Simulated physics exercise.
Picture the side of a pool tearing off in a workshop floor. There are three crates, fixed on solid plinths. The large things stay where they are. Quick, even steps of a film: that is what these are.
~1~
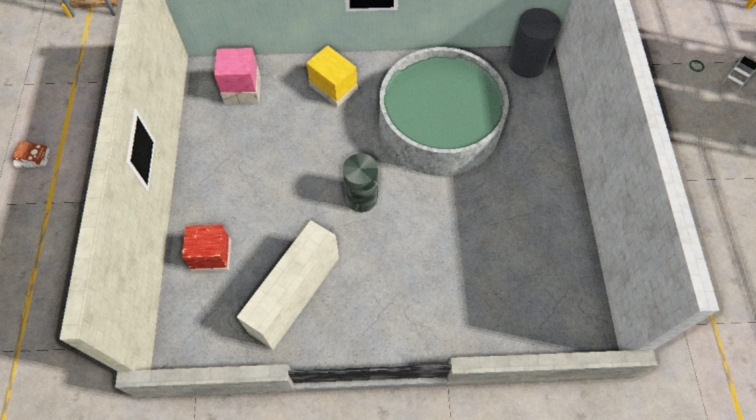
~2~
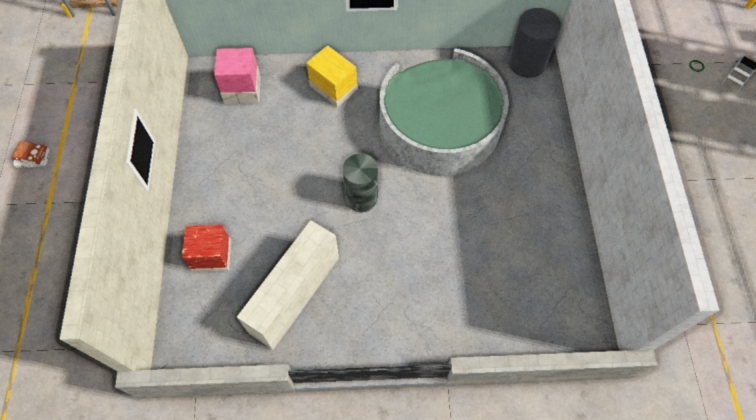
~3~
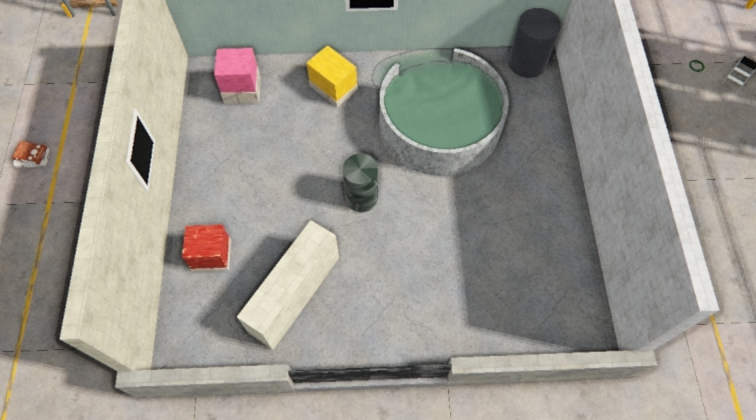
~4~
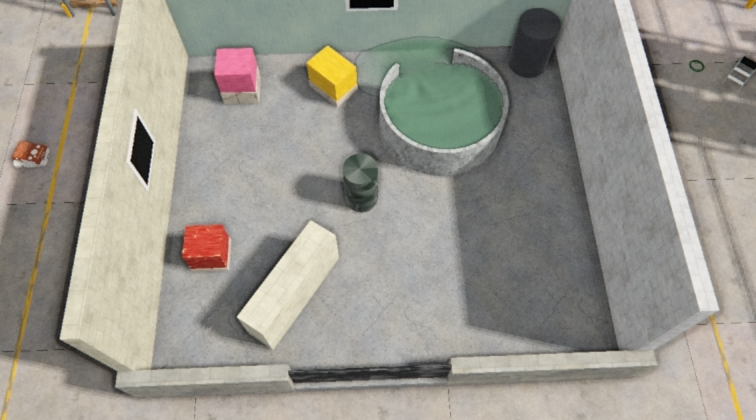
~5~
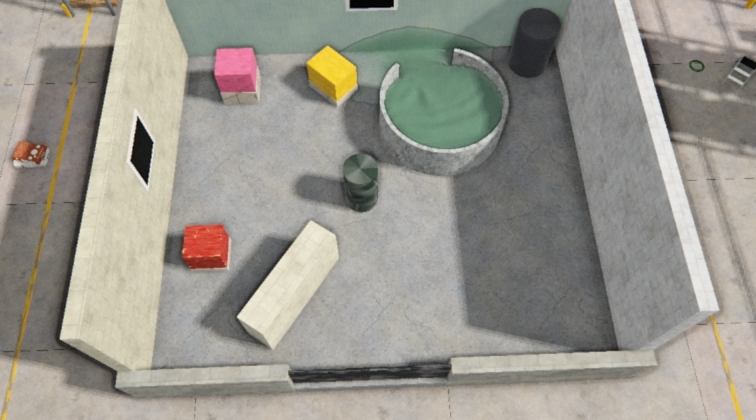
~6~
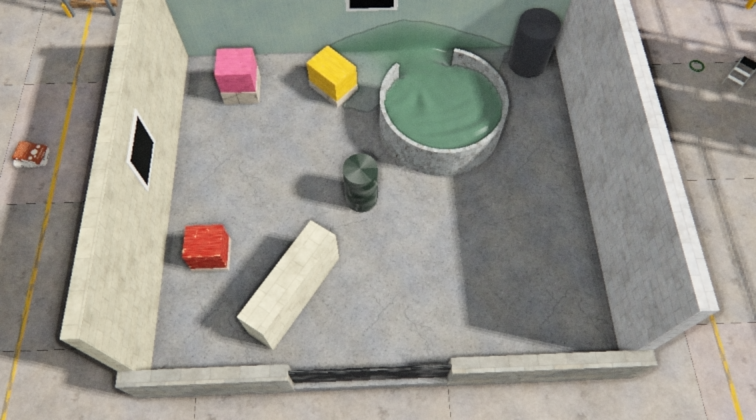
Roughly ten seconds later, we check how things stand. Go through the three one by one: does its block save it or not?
In the end pink crate: Dry; red crate: Wet; yellow crate: Wet.
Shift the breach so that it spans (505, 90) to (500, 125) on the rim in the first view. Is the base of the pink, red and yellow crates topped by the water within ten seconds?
Well, pink stays clear and red stays clear, but yellow stays clear.
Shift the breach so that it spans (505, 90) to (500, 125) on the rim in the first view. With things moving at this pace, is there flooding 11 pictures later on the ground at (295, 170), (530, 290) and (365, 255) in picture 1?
One by one, they turn out not soaked, drenched and not soaked.
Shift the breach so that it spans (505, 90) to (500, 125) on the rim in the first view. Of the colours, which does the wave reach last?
It's the crate marked red.
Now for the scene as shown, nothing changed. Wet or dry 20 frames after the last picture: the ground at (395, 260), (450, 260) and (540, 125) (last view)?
Status by point, in sequence: Unwetted; unwetted; waterlogged.
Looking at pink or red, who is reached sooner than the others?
I'd go with the pink crate.
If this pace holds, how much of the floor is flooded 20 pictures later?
That's roughly 55 per cent.
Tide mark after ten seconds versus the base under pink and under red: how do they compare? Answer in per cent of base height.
Around 60 % and 170 %.
A moment on, water covers 15 % of the floor; the pink crate water round its plinth, the red crate not reached, the yellow crate water round its plinth.
Next, water covers 25 % of the floor; the pink crate water round its plinth, the red crate not reached, the yellow crate water round its plinth.
Then, water covers 55 % of the floor; the pink crate water round its plinth, the red crate water round its plinth, the yellow crate water round its plinth.
Later, water covers 85 % of the floor; the pink crate water round its plinth, the red crate water round its plinth, the yellow crate water round its plinth.
In the end, water covers 100 % of the floor; the pink crate stayed above the water, the red crate was topped, the yellow crate was topped.
